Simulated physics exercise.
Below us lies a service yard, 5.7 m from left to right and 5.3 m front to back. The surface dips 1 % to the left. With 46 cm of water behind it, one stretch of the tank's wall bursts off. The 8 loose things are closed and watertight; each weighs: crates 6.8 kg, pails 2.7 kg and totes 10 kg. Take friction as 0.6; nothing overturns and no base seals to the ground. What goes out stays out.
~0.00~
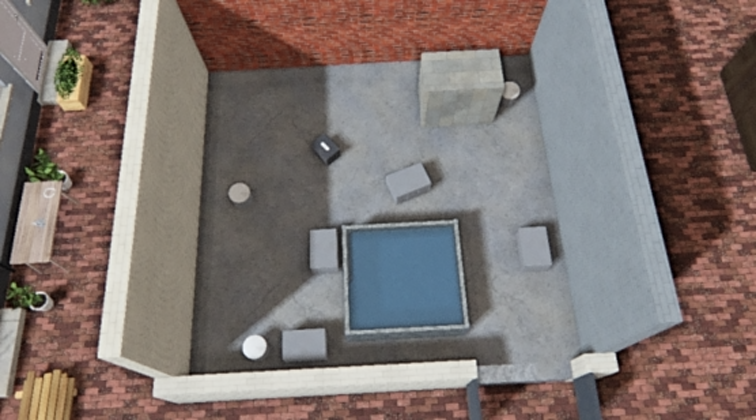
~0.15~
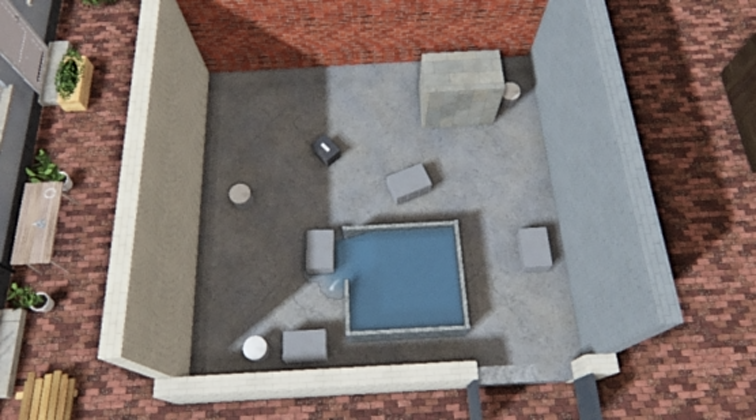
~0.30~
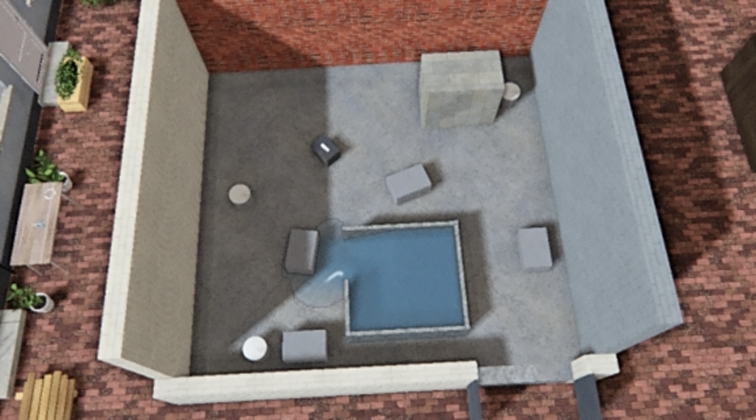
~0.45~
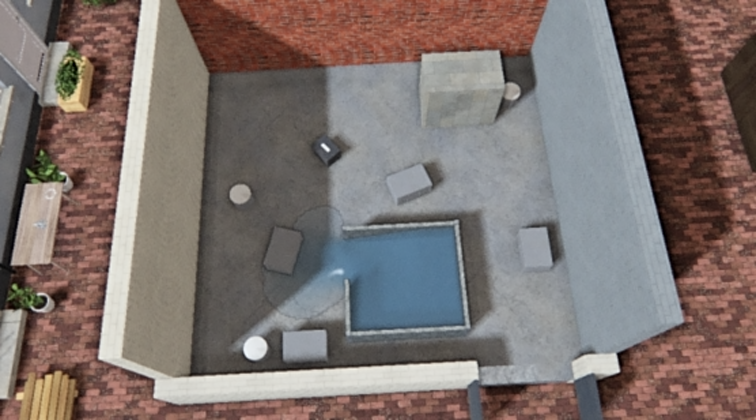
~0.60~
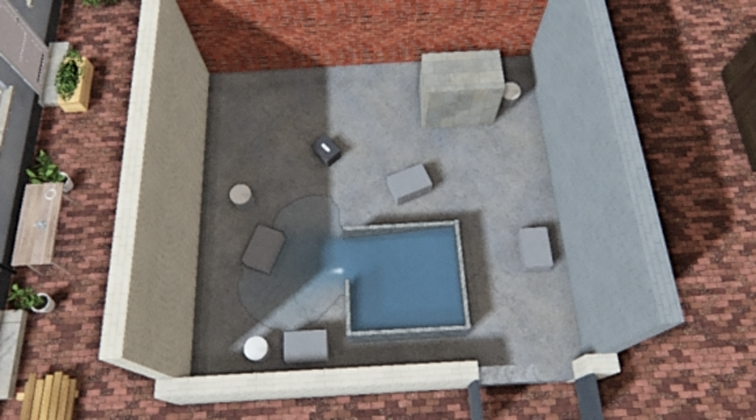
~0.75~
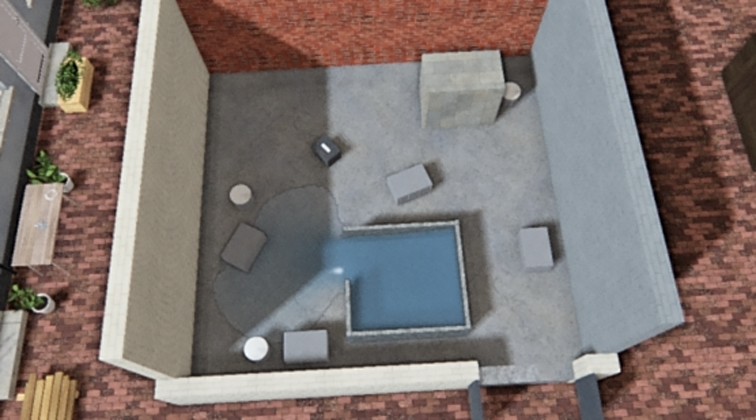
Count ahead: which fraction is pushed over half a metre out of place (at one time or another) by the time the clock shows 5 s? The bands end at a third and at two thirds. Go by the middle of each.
Share: Between one and two thirds.
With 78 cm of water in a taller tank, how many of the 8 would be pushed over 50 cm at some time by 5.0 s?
In that case 4 of them.
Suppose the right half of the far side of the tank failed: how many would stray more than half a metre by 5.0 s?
Then 2.
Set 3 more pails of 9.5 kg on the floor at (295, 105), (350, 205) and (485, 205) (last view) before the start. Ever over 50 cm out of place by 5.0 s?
In that order: Short of it, under, less.
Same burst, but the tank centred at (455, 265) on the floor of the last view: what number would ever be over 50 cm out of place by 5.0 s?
Then 3.
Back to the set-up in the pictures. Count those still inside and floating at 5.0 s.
3 of them.
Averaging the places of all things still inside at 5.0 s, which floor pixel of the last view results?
Near (375, 179).
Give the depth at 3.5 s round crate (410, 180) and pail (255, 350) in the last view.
Roughly 0 and 5 cm.
After 1.1 s 1 of 8 are over 50 cm from their spots; 0 afloat.
After 2.2 s 2 of 8 are over 50 cm from their spots; 2 afloat.
After 3.5 s 3 of 8 are over 50 cm from their spots; 4 afloat.
After 5.0 s 4 of 8 are over 50 cm from their spots, and 4 have been at some point; 3 afloat.
